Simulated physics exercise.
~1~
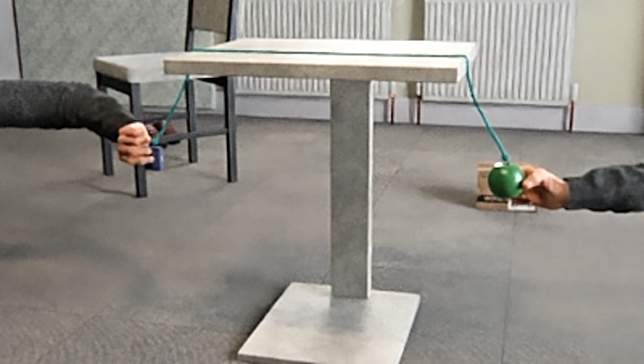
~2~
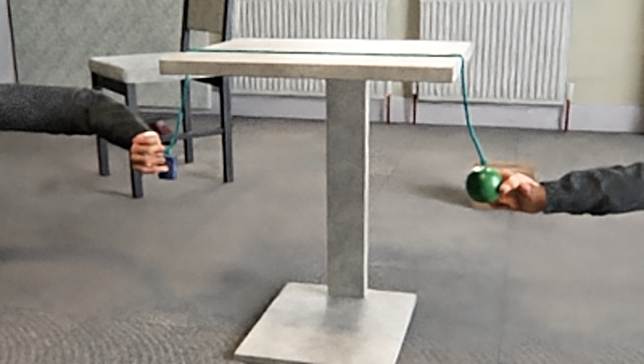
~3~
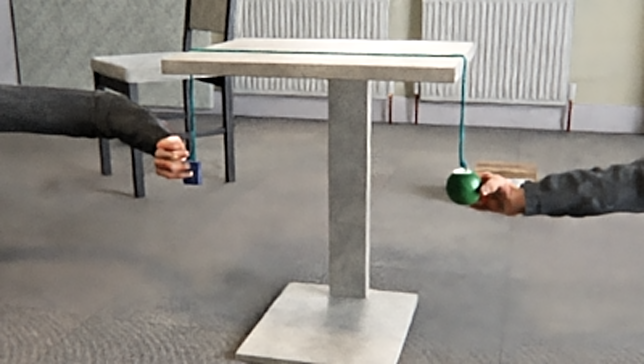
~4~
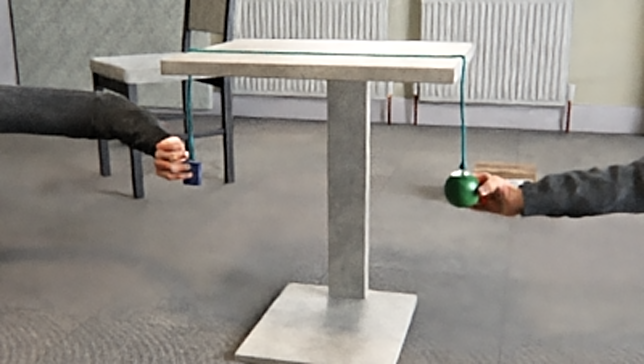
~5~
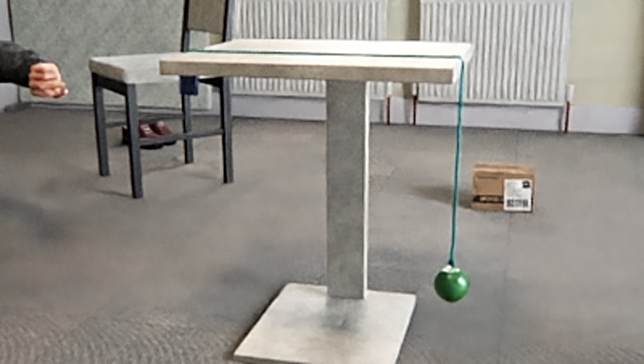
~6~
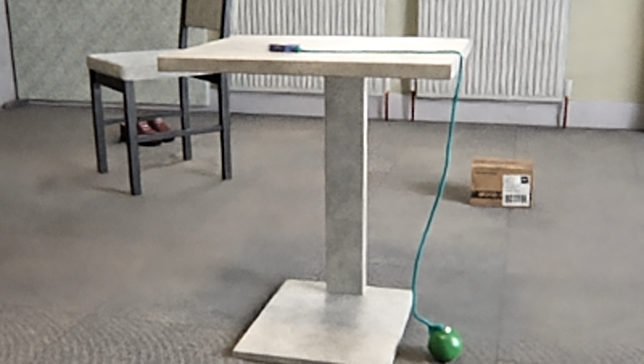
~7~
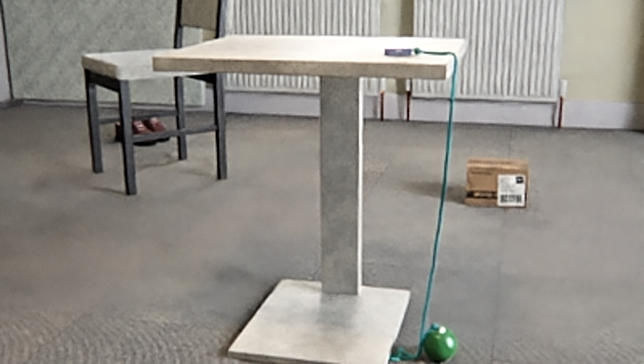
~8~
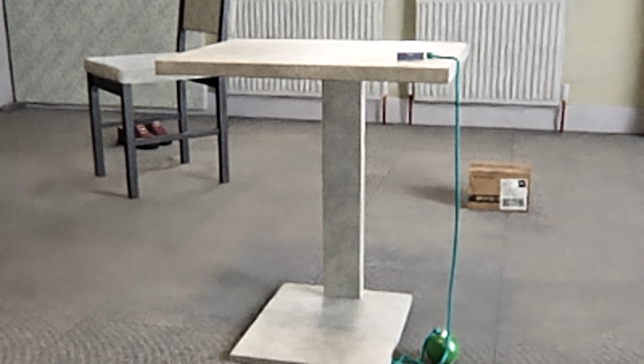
The clip shows a green cord draped over a small table, with hands holding a small dark object on the left and a green ball on the right. The hands let go, the ball drops to the floor, and the object is pulled onto the tabletop, stopping near the right edge.
